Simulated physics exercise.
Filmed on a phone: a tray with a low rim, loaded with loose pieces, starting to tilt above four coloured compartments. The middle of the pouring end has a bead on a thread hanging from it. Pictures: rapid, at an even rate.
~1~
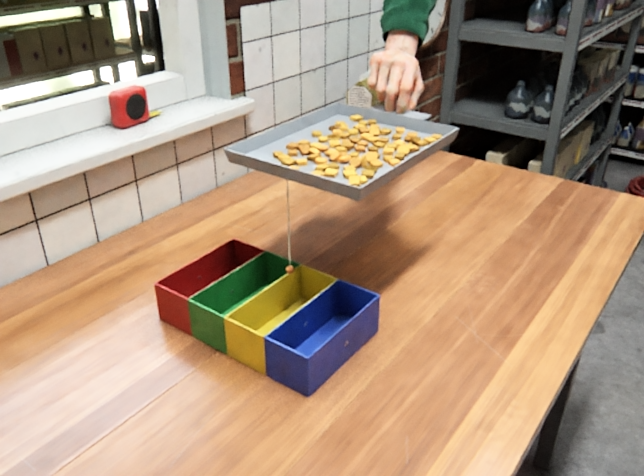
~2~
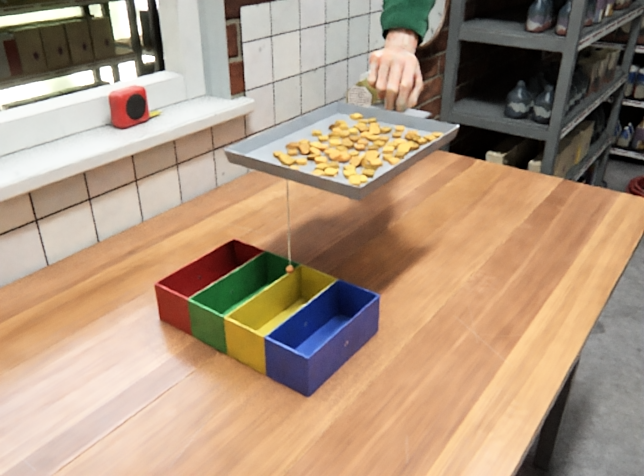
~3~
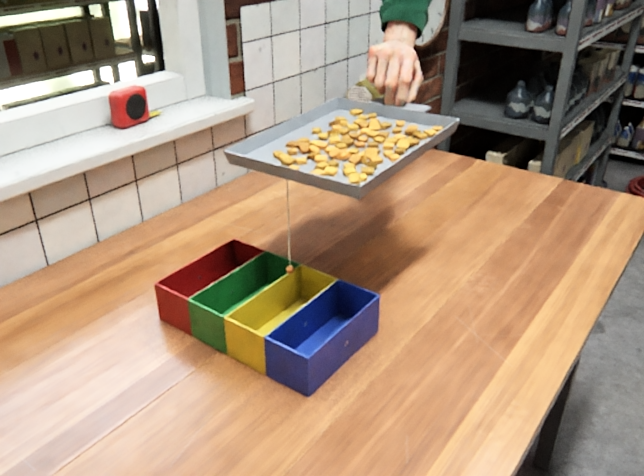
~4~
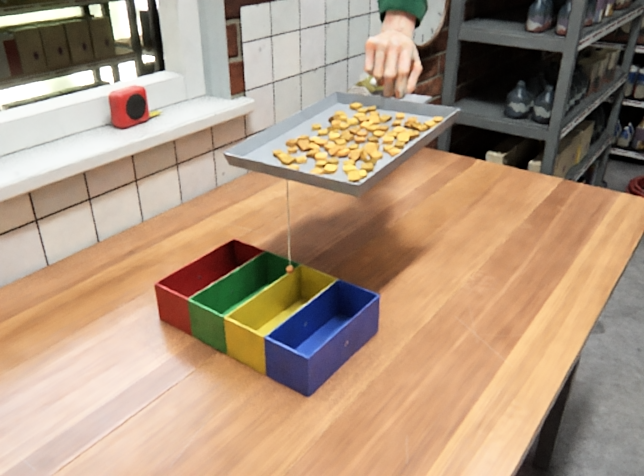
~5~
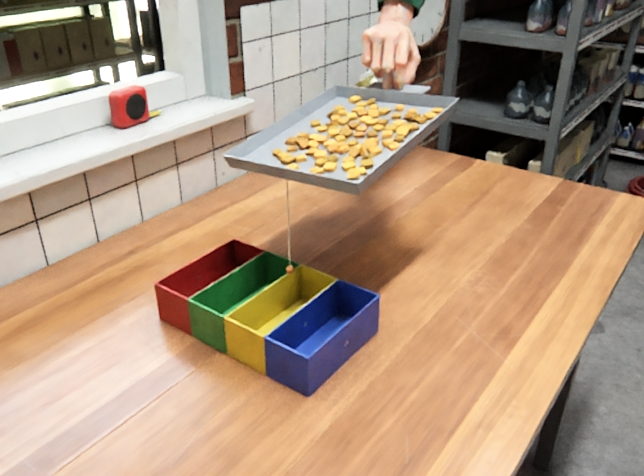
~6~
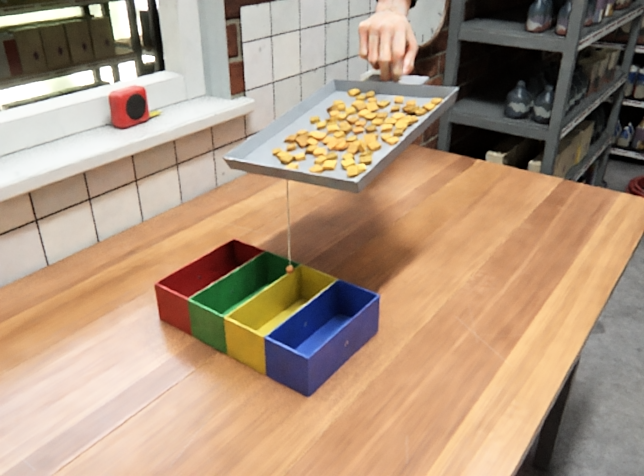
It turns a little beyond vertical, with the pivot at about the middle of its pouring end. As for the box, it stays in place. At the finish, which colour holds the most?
Red holds the most.
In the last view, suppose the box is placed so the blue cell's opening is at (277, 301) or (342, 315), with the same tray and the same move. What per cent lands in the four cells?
First case around 100 %, second case around 90 %.
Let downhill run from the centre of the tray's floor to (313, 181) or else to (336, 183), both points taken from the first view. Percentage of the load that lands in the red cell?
0 % and 0 %, roughly.
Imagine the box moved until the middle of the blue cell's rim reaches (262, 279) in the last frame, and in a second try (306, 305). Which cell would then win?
In the first try it is the cell in yellow, in the second it is the cell in green.
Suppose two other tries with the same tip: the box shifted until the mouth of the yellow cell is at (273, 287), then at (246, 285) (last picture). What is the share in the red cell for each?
You'd get 30 in a hundred first and 0 in a hundred after that.
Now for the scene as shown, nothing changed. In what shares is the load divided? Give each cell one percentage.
Looks like the red cell ends near 70 %, the green cell near 30 %, the yellow cell near 0 %, and the blue cell near 0 %.
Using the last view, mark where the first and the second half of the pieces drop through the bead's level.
The opening half passes (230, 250), the closing half (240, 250).
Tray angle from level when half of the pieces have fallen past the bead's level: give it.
Angle: Approx. 105 degrees.
Soon, tray tipped steeply; nearly all on the tray; a stray few falling or outside the box.
A while on, tray tipped right over; about two thirds on the tray; a small part in the red cell; a stray few in the green cell; about a third falling or outside the box.
Towards the end, tray tipped past a quarter turn; about two thirds in the red cell; about a third in the green cell; a stray few falling or outside the box.
Finally, tray tipped past a quarter turn; about two thirds in the red cell; about a third in the green cell; none in the blue cell; none in the yellow cell; a stray few outside the box.
